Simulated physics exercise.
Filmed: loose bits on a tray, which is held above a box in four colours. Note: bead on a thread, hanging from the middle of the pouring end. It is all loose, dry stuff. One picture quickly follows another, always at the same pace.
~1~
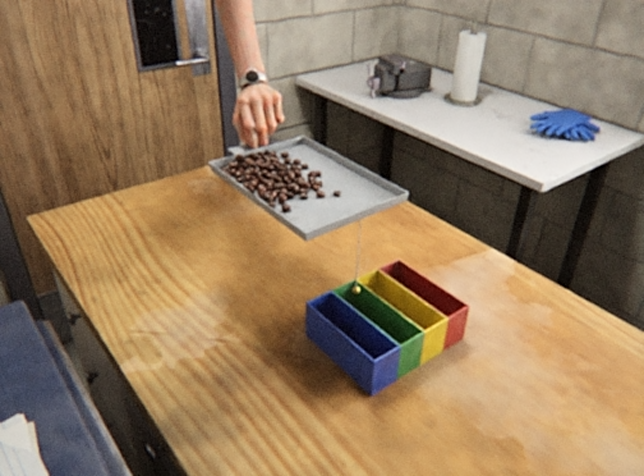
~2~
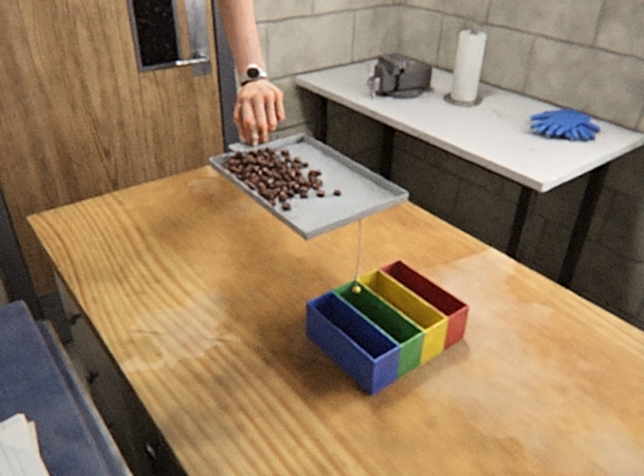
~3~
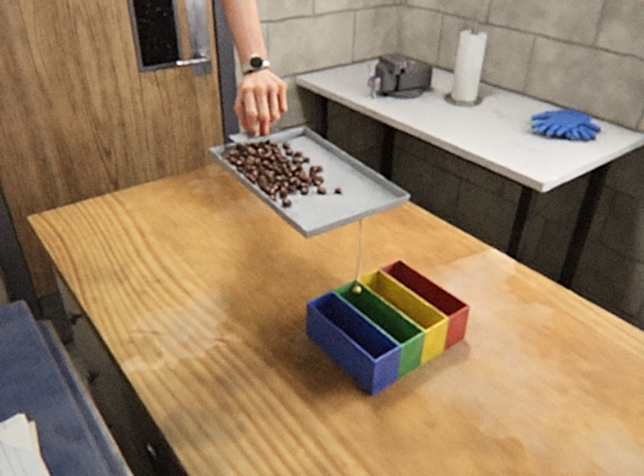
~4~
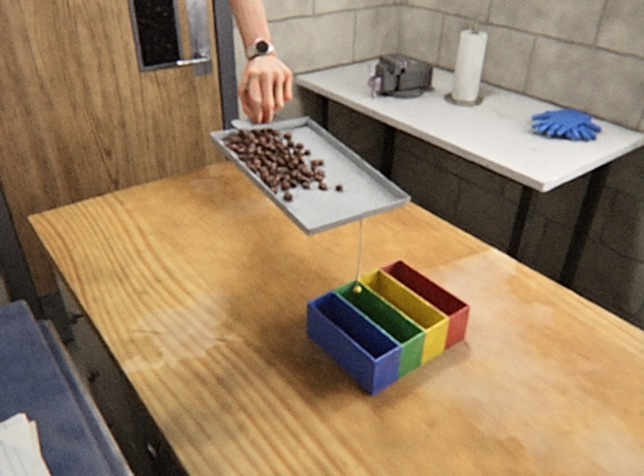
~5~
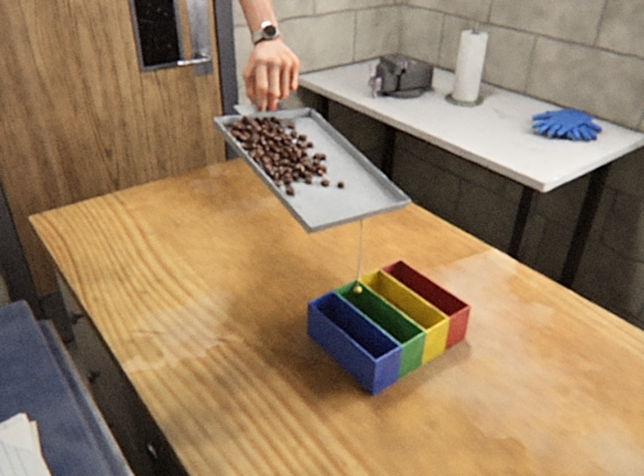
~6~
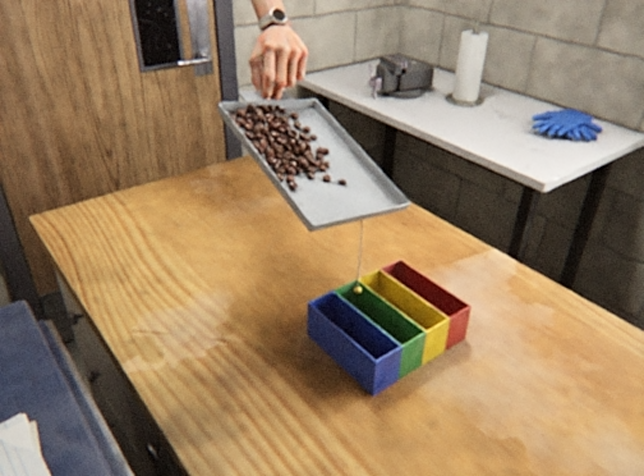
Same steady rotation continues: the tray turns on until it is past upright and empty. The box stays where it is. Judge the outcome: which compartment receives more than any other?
The red compartment receives the most.
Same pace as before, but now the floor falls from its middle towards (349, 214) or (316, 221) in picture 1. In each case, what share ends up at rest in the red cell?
Roughly 0 percent, then 0 percent.
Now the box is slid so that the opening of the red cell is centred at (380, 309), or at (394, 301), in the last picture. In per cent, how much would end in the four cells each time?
You'd get near 0 percent first and near 20 percent next.
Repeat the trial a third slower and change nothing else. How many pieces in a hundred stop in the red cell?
I'd expect near 40 per cent.
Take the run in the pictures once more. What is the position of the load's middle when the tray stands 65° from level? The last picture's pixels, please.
Centre estimate: (390, 203).
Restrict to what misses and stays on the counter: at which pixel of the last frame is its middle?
Those pieces end up centred close to (509, 328).
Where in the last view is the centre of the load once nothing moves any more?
Roughly pixel (423, 323).
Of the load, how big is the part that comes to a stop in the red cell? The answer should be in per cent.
I'd estimate close to 50 per cent.
Shortly afterwards, tray tipped steeply; the bulk on the tray; near a quarter falling or outside the box.
Next, tray tipped past a quarter turn; a little on the tray; near half in the red cell; near a quarter in the yellow cell; a little in the green cell; only a few in the blue cell; near a quarter falling or outside the box.
Some moments later, tray tipped past a quarter turn; near half in the red cell; near a quarter in the yellow cell; a little in the green cell; only a few in the blue cell; near a quarter falling or outside the box.
In the end, tray tipped past a quarter turn; near half in the red cell; near a quarter in the yellow cell; a little in the green cell; only a few in the blue cell; near a quarter outside the box.
